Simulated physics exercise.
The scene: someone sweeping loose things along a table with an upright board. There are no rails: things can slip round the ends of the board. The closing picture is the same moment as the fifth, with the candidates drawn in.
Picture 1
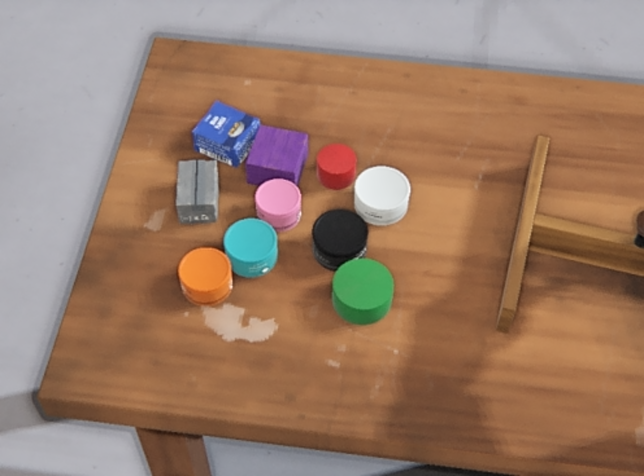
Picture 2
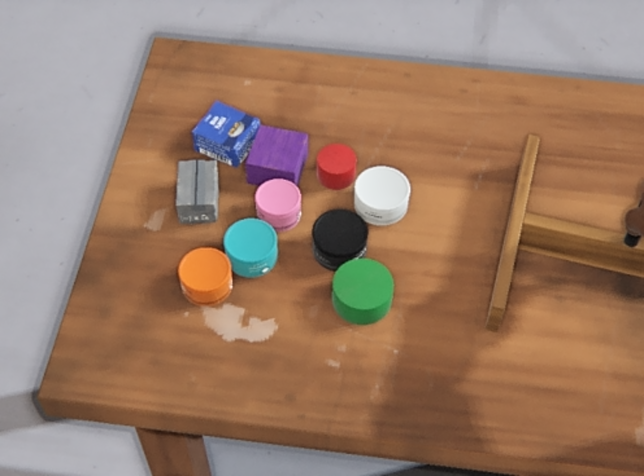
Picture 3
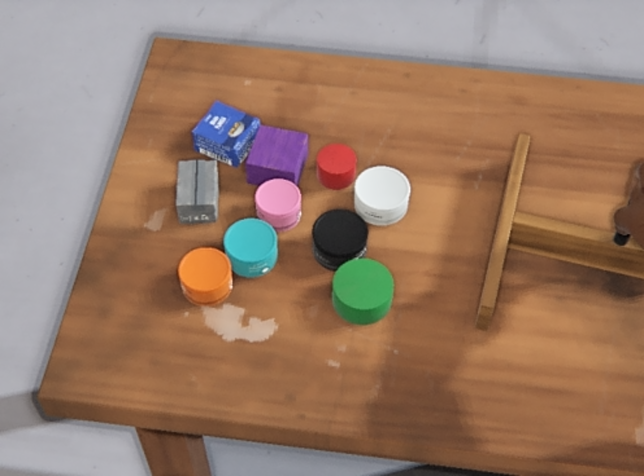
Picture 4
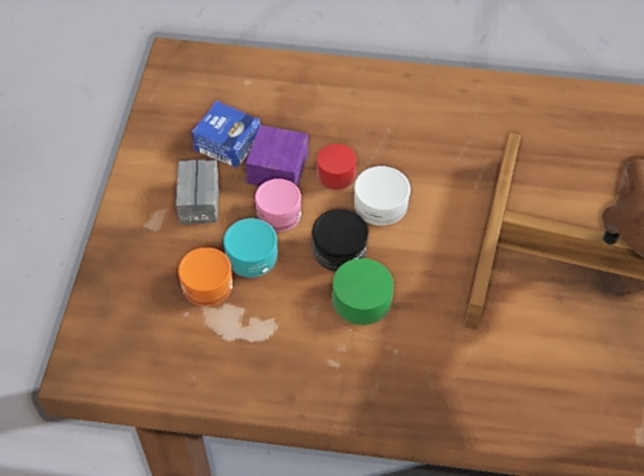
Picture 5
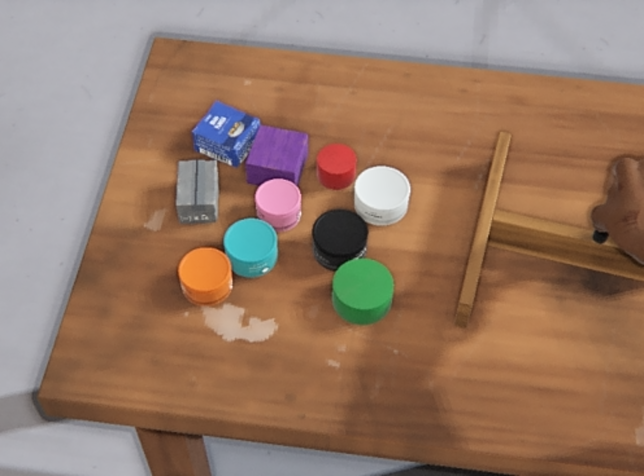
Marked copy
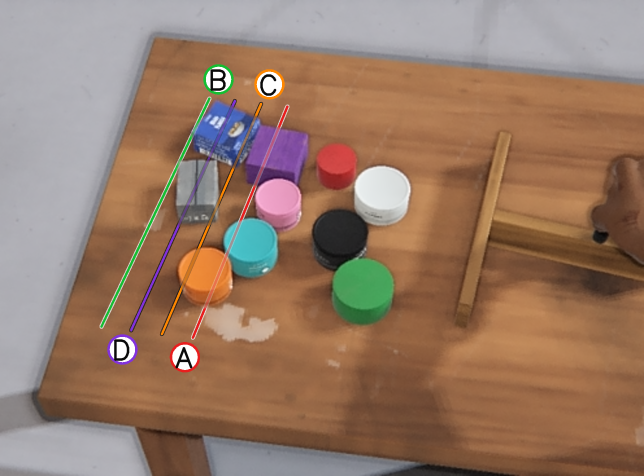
On a wooden table, a hand slides an upright board slightly left toward still, colourful containers.
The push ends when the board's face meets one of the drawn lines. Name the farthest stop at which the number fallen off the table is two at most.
At D, and not beyond.
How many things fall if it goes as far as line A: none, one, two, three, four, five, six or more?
In all, none.
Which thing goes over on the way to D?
The grey box.
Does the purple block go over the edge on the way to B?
No.
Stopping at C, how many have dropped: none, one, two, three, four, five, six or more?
In all, none.
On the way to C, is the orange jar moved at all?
By then, yes.
On the marked copy, A at (244, 212); B at (160, 203); C at (216, 209); D at (187, 206).
Taking D. A third of the way, board (378, 201); green tin (317, 285); red pot (325, 160).
Two thirds of the way, board (269, 189); grey box (158, 188); orange jar (154, 279).
When it is over, board (188, 180); grey box over the edge; turquoise tub (96, 223); one fallen.
As for the rest, A is within the limit but short; B drops three; C is within the limit but short.
